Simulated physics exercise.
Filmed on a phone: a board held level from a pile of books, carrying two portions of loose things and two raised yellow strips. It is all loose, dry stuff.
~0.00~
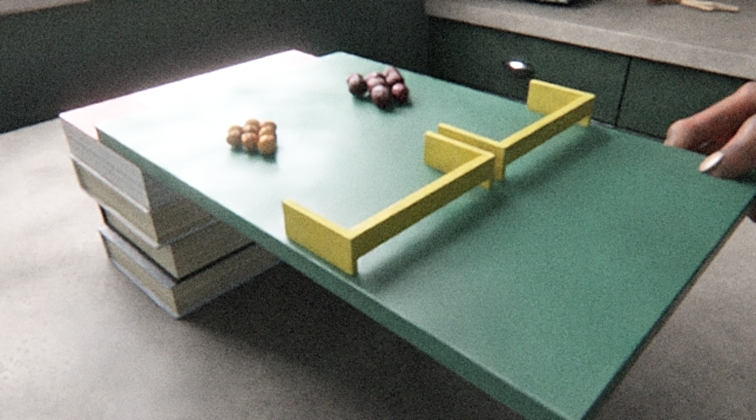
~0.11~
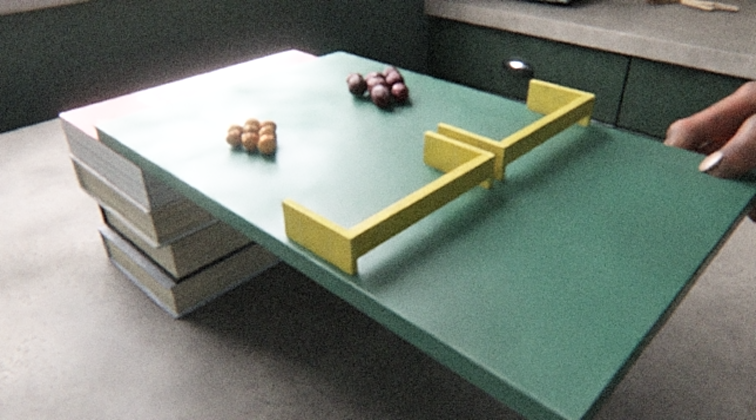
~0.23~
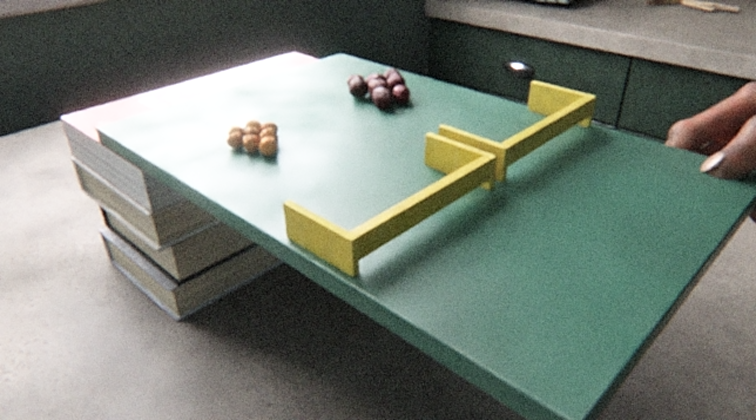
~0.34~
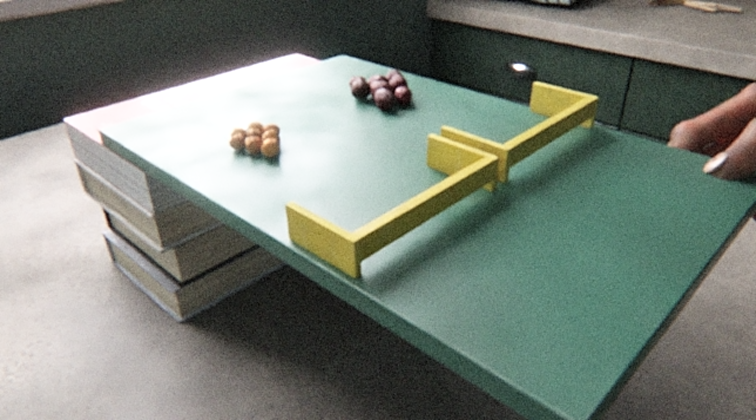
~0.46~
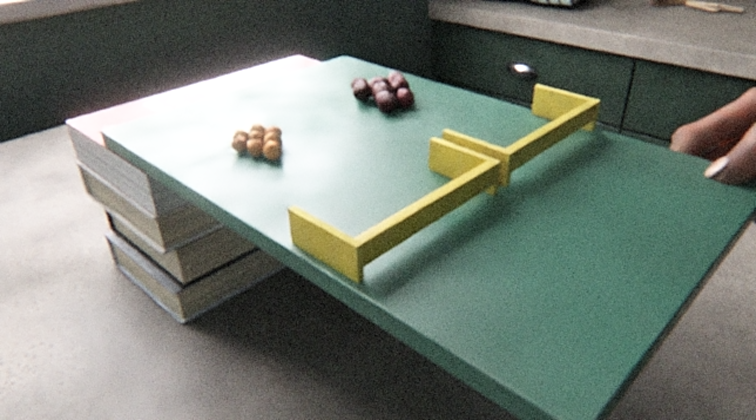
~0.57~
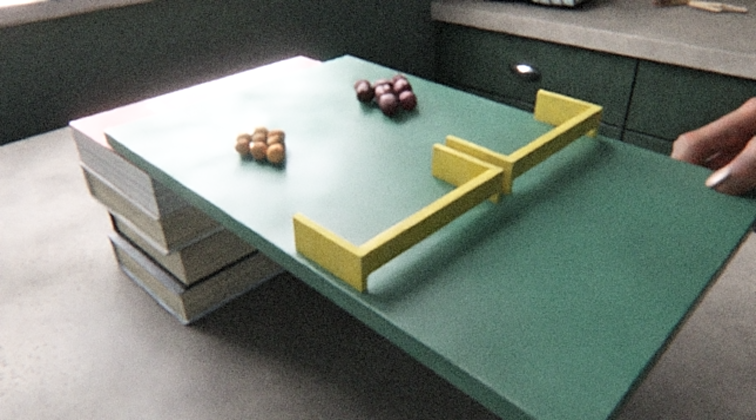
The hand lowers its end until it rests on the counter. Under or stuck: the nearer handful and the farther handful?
The nearer handful cannot fit through and the farther handful cannot fit through.
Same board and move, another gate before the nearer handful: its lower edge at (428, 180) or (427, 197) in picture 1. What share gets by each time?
Near 100 % and 100 %.
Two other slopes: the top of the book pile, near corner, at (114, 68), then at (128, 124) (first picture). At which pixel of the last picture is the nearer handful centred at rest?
One: (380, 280). Two: (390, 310).
After 1.25 s, board sloping at 16°; nearer handful where it was; farther handful on its way down.
After 1.85 s, board sloping at 26°; nearer handful has reached its gate; farther handful has reached its gate.
After 2.36 s, board resting at 27°; nearer handful has reached its gate; farther handful has reached its gate.
At rest (2.6 s), board resting at 27°; nearer handful gathered behind its gate; farther handful gathered behind its gate.
